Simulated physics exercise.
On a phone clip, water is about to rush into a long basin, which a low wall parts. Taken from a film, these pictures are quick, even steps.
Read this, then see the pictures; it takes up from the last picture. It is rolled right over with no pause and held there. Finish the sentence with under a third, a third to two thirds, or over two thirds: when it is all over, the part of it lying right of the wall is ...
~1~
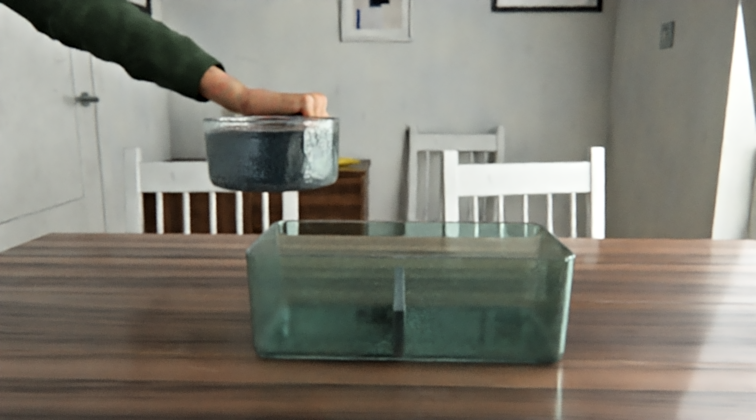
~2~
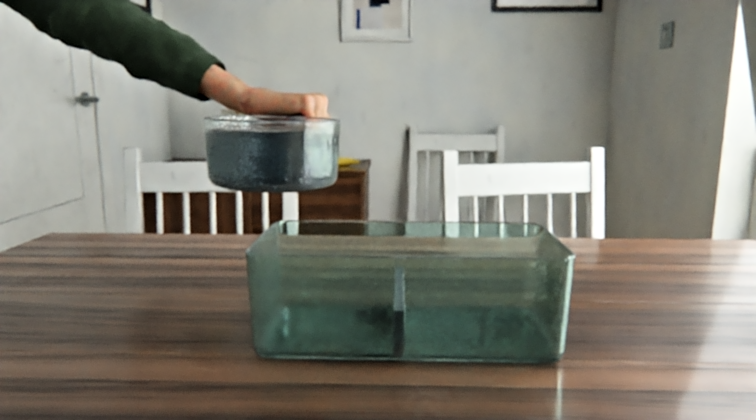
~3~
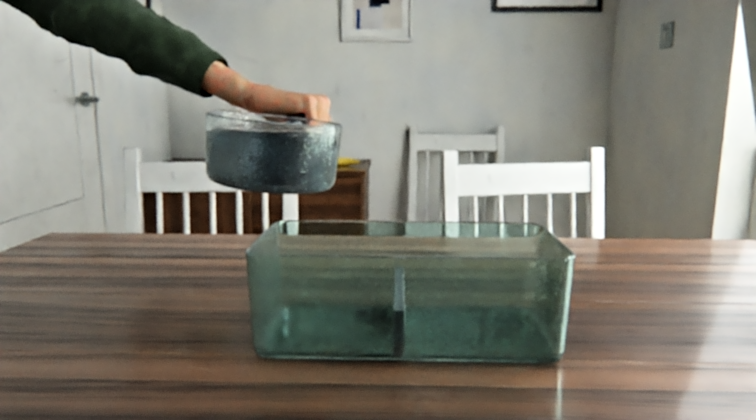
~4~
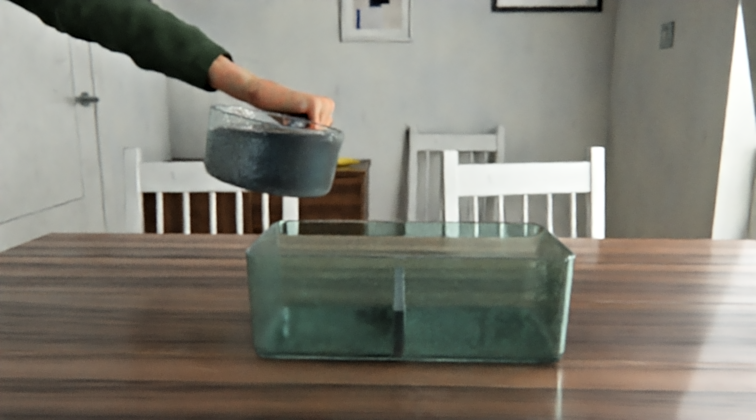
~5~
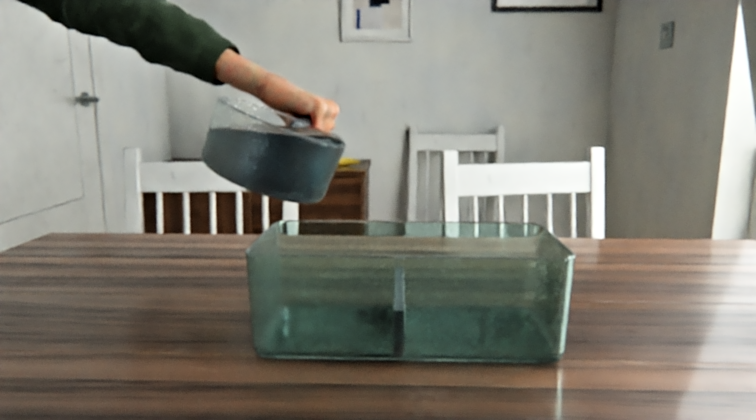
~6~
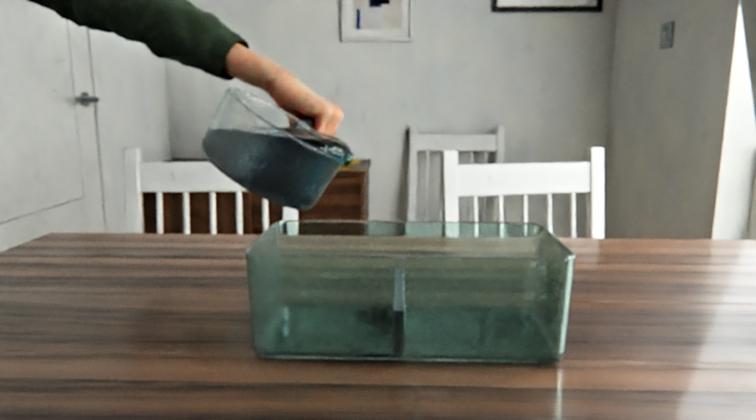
... under a third.
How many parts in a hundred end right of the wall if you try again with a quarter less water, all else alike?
Near 5 in a hundred.
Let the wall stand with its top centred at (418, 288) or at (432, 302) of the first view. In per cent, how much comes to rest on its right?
In turn some 5 and 20 in a hundred.
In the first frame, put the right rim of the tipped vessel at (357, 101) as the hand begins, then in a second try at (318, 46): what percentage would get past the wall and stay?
Estimate, in order: 50 and 20 per cent.
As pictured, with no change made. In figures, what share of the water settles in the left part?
80 % or thereabouts.
A moment on, the tilt is 92° and 27 per cent is still to pour, 33 is left of the wall and 10 right of it.
Next, the tilt is 99° and 7 per cent is still to pour, 74 is left of the wall and 14 right of it.
Then the tilt is 99° and 1 per cent is still to pour, 80 is left of the wall and 15 right of it.
Later the tilt is 99° and 0 per cent is still to pour, 81 is left of the wall and 16 right of it.
At rest 82 per cent lies left of the wall, 16 right of it and 3 outside.
